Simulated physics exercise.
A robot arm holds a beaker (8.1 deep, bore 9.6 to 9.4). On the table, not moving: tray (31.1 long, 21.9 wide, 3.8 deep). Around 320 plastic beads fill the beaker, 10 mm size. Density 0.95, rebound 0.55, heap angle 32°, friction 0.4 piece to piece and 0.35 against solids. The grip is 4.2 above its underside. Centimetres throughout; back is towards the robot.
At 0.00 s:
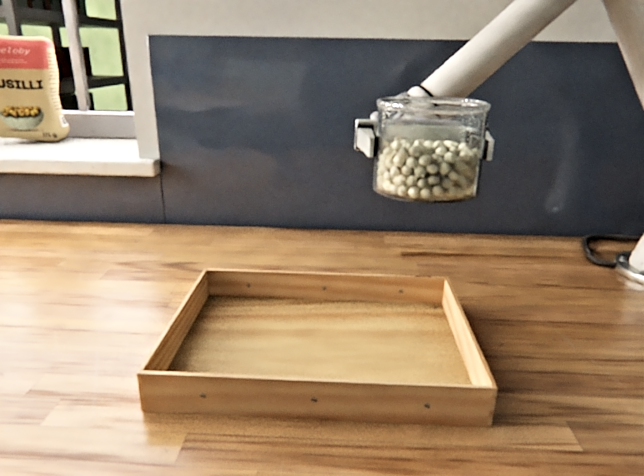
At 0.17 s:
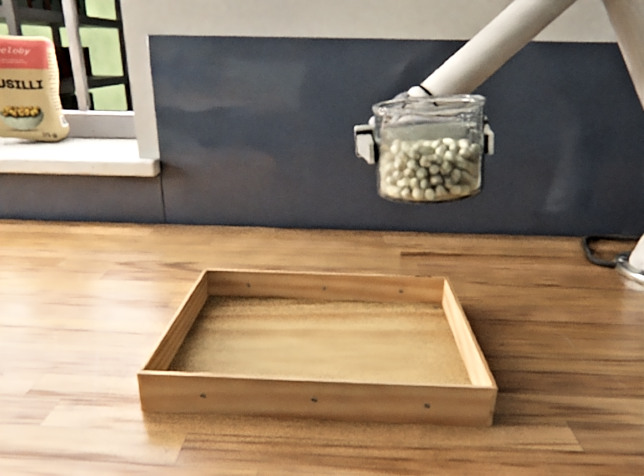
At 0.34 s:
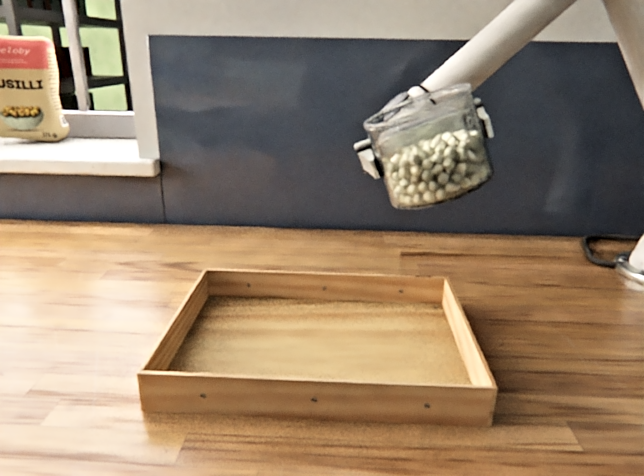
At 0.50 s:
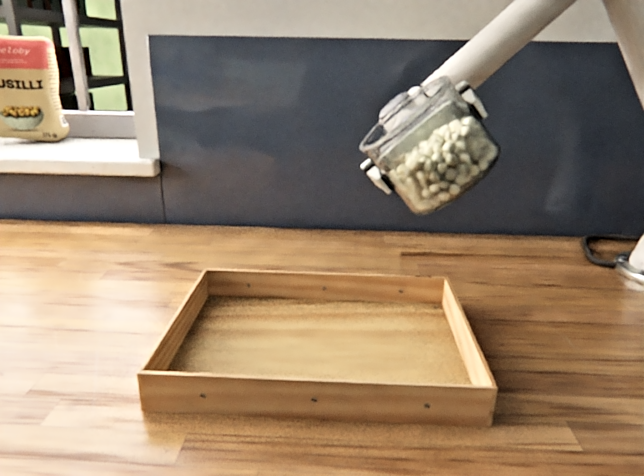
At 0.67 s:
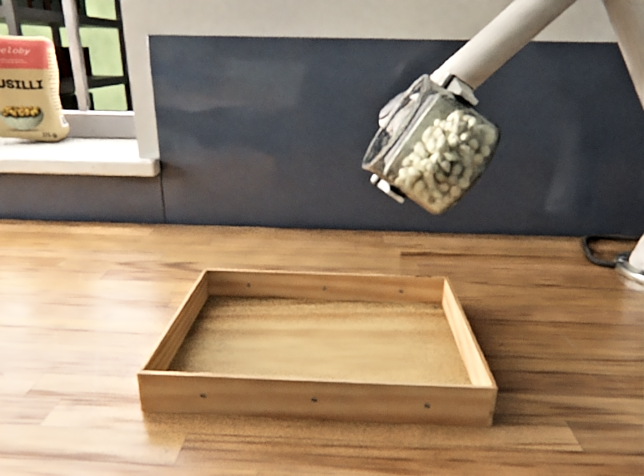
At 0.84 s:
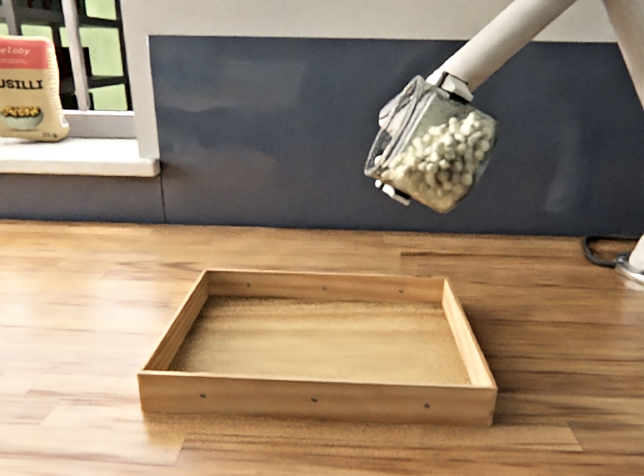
Robot arm holding a clear container of pale beads above an empty wooden tray, tilting it steeply toward the left.
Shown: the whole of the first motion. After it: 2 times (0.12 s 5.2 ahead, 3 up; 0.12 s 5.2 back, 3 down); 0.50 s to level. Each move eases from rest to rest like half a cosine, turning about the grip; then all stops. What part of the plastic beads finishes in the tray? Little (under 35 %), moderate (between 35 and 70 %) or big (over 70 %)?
Answer: Big; over 70 % of the plastic beads finish in the tray.
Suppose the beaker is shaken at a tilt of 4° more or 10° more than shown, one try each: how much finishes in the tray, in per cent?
About 90 and 95 per cent.
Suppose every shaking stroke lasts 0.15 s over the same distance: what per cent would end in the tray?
In that case some 60 per cent.
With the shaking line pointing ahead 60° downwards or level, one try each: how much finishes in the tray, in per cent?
Some 10 and 50 per cent.
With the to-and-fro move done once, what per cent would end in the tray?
It would be near 65 per cent.
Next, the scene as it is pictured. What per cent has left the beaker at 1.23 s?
About 65 per cent by then.
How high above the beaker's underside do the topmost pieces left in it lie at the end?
Roughly 4.5 cm.
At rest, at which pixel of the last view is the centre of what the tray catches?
At about (259, 338).
After 1.23 s, tilted 64° forward, highest piece 28 above the table; 200 in the tray, 108 in the beaker, 8 in flight or on a rim.
After 1.62 s, tilted 21° forward, highest piece 22 above the table; 264 in the tray, 45 in the beaker, 5 on the table or floor, 2 in flight or on a rim.
After 2.02 s, level, highest piece 23 above the table; 264 in the tray, 45 in the beaker, 7 on the table or floor.
After 3.07 s, level, highest piece 23 above the table; 264 in the tray, 45 in the beaker, 7 on the table or floor.
In the end, 264 in the tray, 45 in the beaker, 7 on the table or floor. That is 84 % in the tray.
